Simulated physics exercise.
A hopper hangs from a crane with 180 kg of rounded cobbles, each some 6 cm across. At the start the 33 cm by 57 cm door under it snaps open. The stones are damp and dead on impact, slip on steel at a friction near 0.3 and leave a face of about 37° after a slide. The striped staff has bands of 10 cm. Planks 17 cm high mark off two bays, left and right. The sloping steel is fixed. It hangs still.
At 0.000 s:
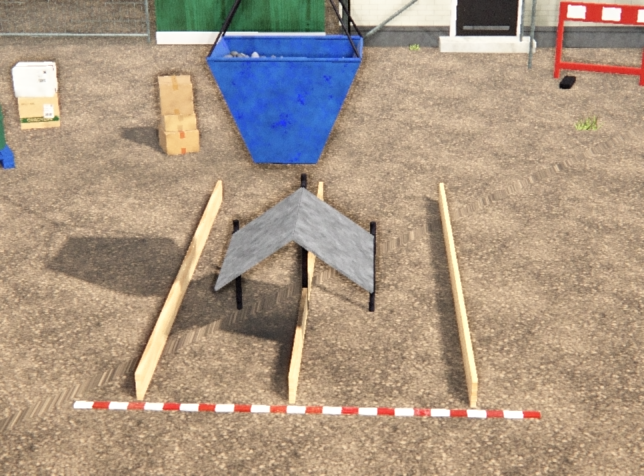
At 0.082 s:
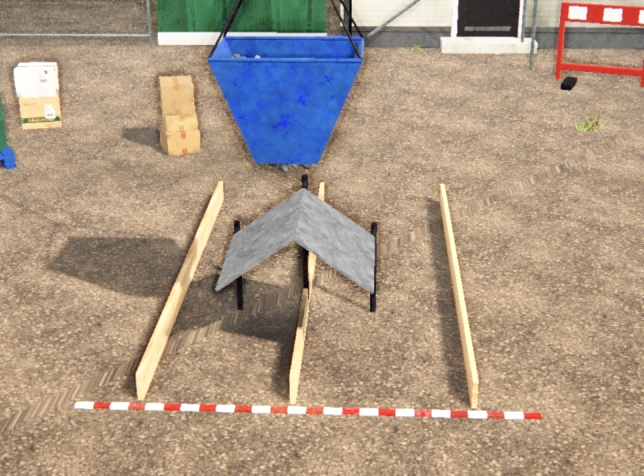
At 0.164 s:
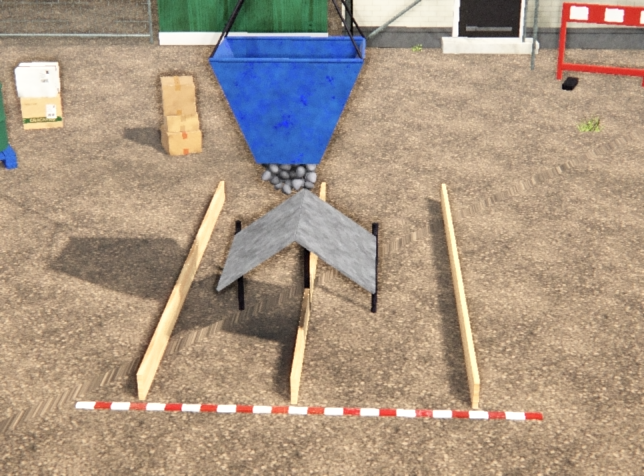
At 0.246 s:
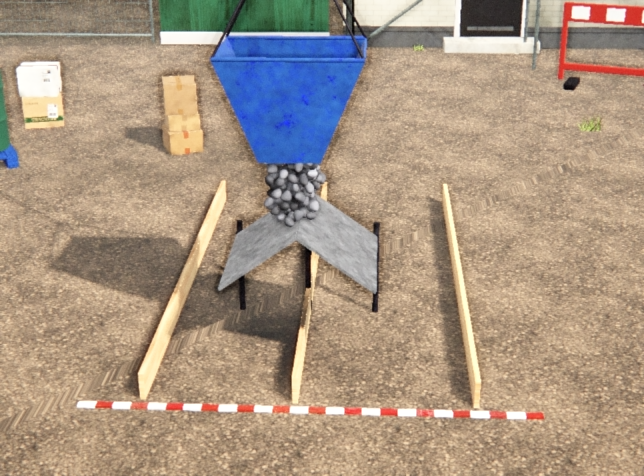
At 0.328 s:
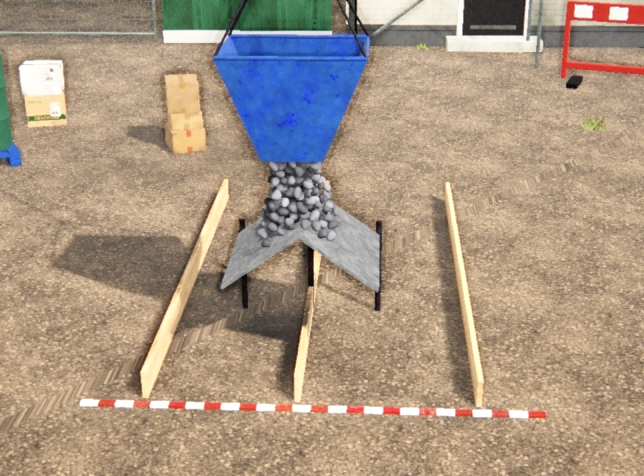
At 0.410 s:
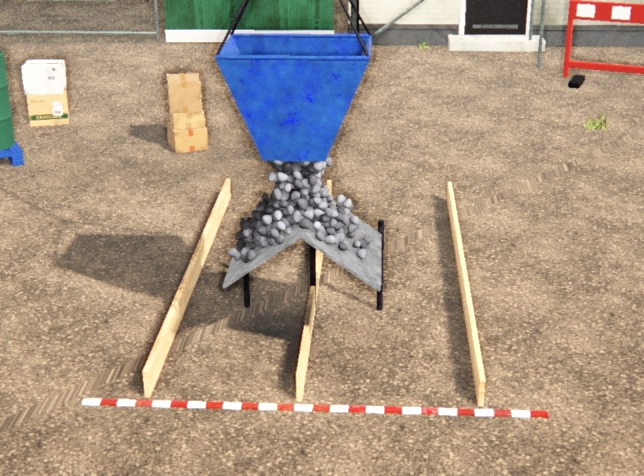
Grey cobbles pour from a hanging blue hopper onto a peaked grey plate and spread down both slopes.
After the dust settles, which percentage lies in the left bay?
Roughly 46 per cent ends in the left bay.
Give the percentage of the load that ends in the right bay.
Some 35 per cent of the load.
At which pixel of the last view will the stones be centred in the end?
Their middle is at about (204, 339).
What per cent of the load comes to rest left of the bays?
Near 20 in a hundred.
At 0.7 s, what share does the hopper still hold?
About 0 per cent.
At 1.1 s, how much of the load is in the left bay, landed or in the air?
Some 50 per cent.
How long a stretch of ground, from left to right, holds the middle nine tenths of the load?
About 240 cm.
After 0.7 s, 0 % in the hopper, 57 % on the steel, 1 % falling or lying left of the bays, 28 % falling or lying in the left bay, 13 % falling or lying in the right bay; the stones farthest right are at (458, 339).
After 1.1 s, 0 % in the hopper, 5 % on the steel, 14 % falling or lying left of the bays, 48 % falling or lying in the left bay, 33 % falling or lying in the right bay; the stones farthest right are at (467, 349).
After 1.7 s, 0 % in the hopper, 20 % falling or lying left of the bays, 46 % falling or lying in the left bay, 35 % falling or lying in the right bay; the stones farthest right are at (467, 346).
After 2.6 s, 0 % in the hopper, 20 % falling or lying left of the bays, 46 % falling or lying in the left bay, 35 % falling or lying in the right bay; the stones farthest right are at (466, 346).
After 4.5 s, 0 % in the hopper, 20 % left of the bays, 46 % in the left bay, 35 % in the right bay; the stones farthest right are at (466, 346).
